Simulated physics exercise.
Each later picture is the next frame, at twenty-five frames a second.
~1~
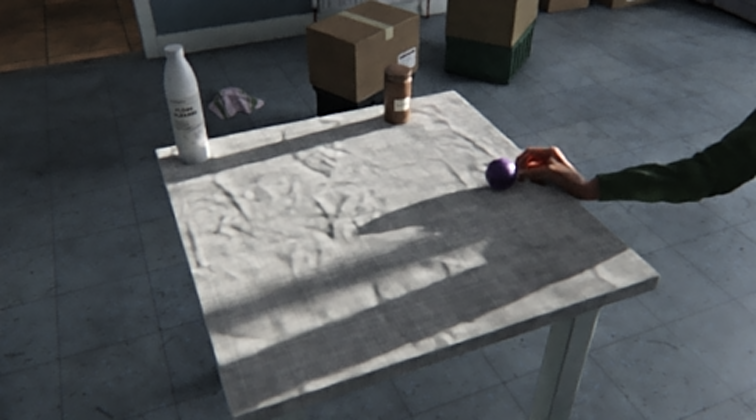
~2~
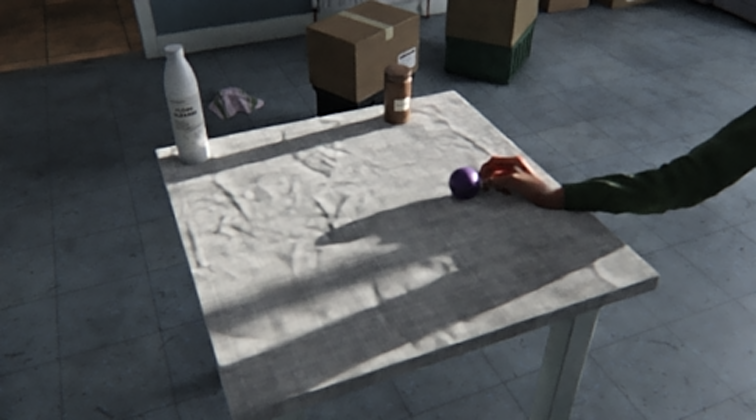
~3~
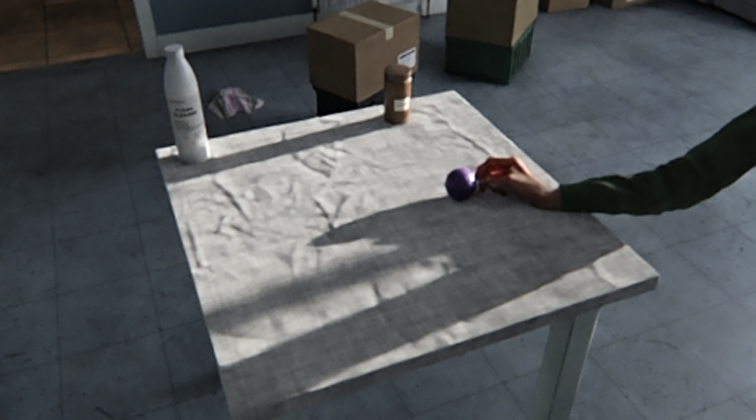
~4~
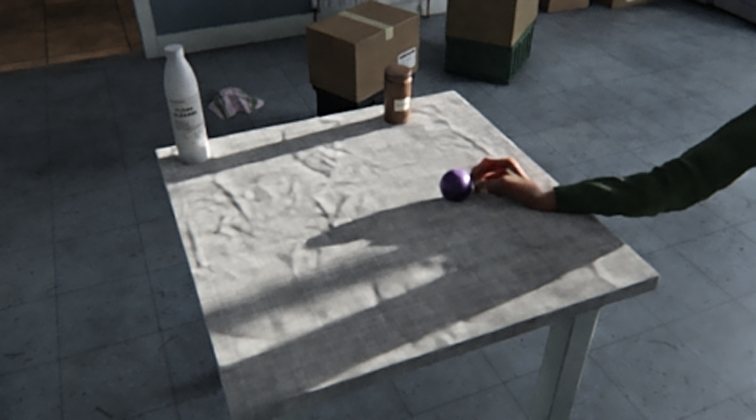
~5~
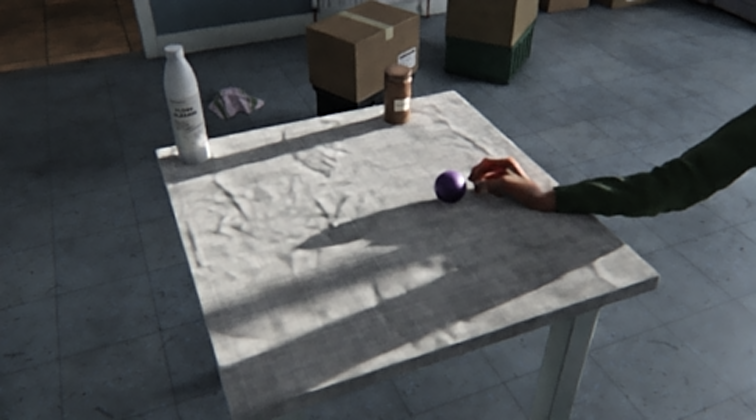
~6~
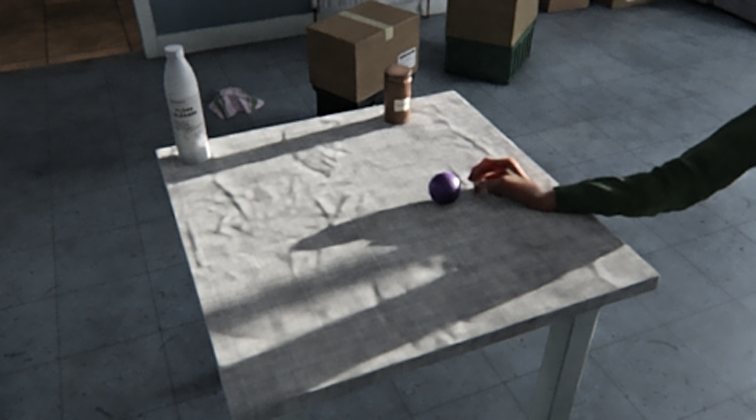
At first, a hand in a dark green sleeve holds a purple ball on a cloth-covered table, with a white bottle and a brown jar near the back. The hand moves the ball a short way left, then lets go and stays nearly still while the ball rolls slightly farther left.
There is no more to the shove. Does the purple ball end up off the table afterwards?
No. It keeps to the table.
Then, 0.10 s after the last picture, purple ball rolled about its own width near (432, 192).
Then, 0.20 s after the last picture, purple ball rolled about its own width near (422, 194).
Then, 0.40 s after the last picture, purple ball rolled about its own width near (408, 197).
At rest, moved from the start, purple ball. Seen from the same camera at the end, purple ball near (403, 199).
